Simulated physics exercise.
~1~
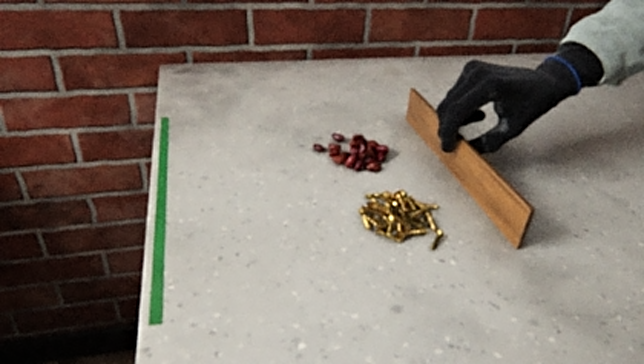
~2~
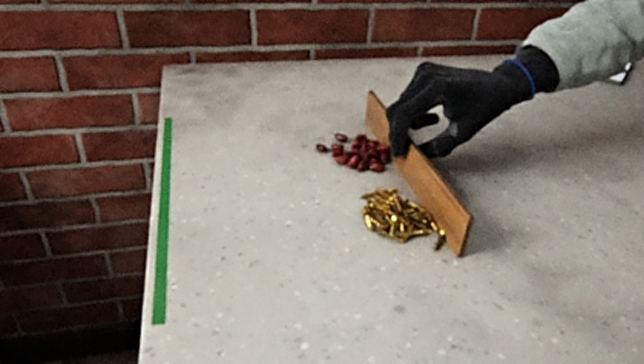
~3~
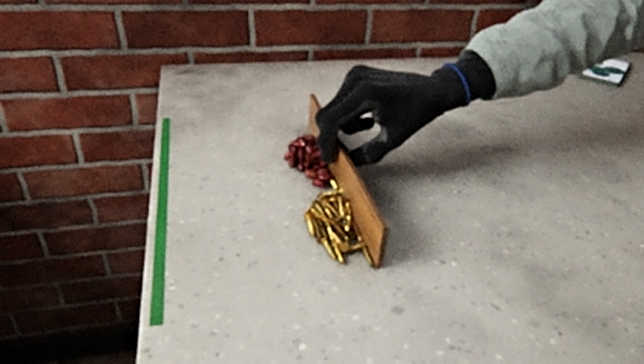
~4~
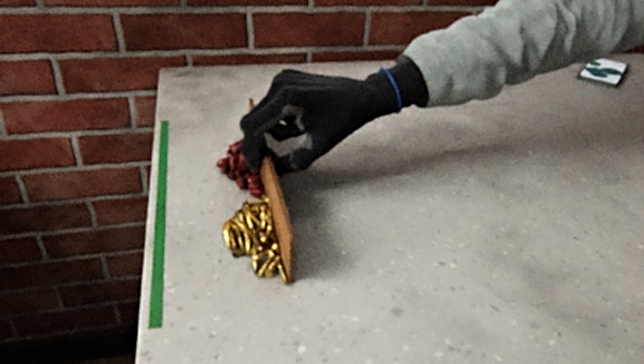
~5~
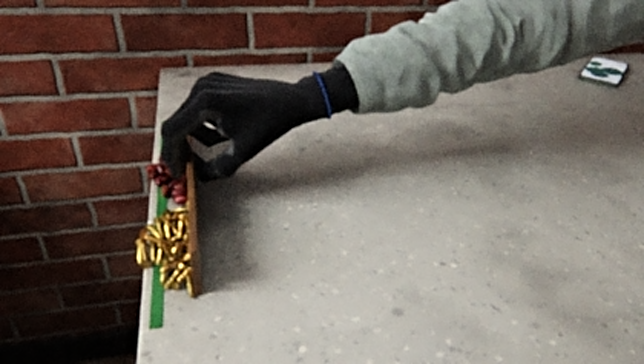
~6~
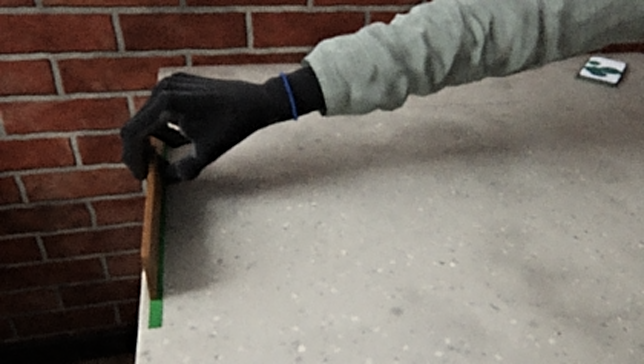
A gloved hand slides a wooden strip left, pushing red and gold piles off the table.
